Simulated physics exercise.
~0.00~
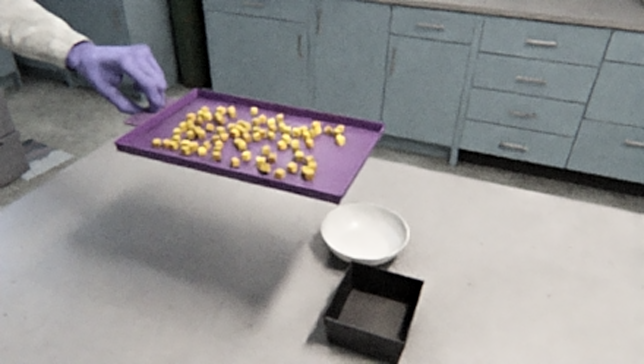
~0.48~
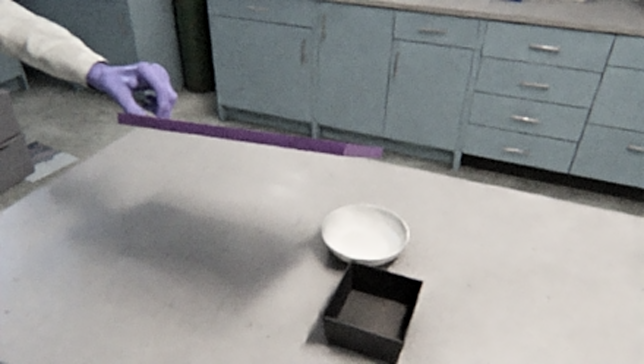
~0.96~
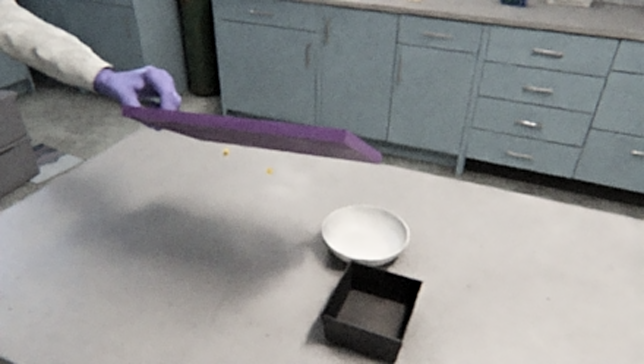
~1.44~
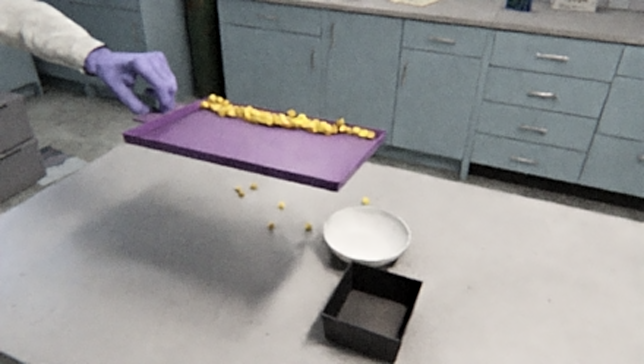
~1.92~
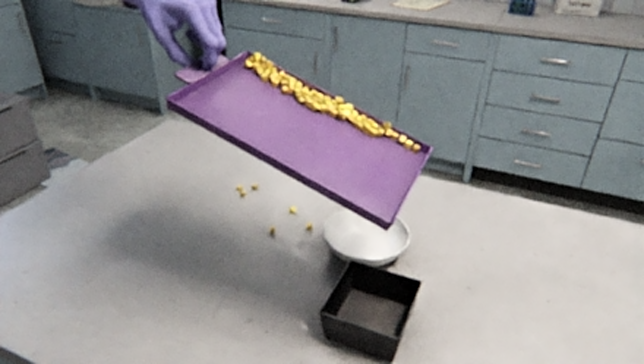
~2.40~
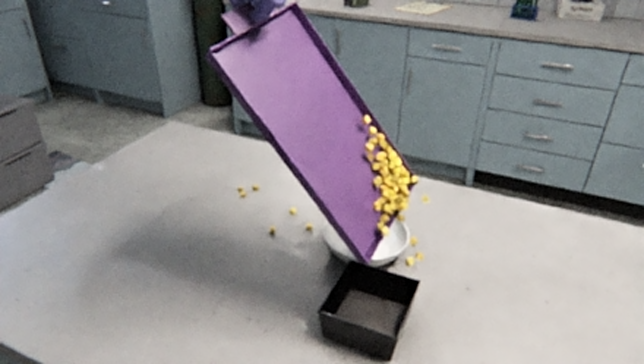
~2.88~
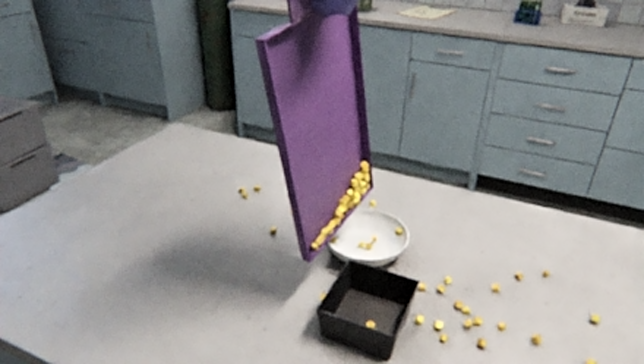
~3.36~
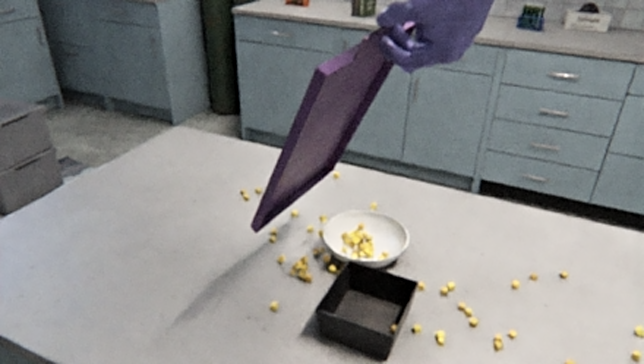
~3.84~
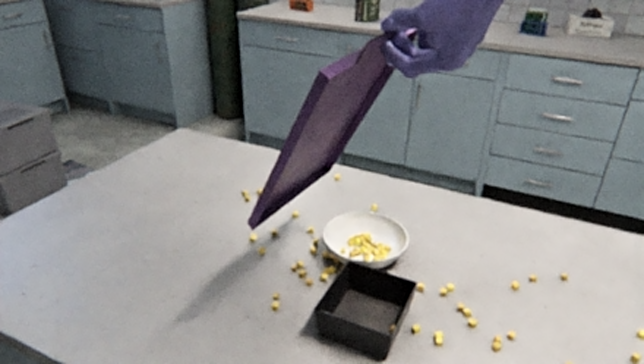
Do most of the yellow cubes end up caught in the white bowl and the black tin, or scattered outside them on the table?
Most of them end up scattered outside on the table. The white bowl catches a fair share, while the black tin gets only very few.
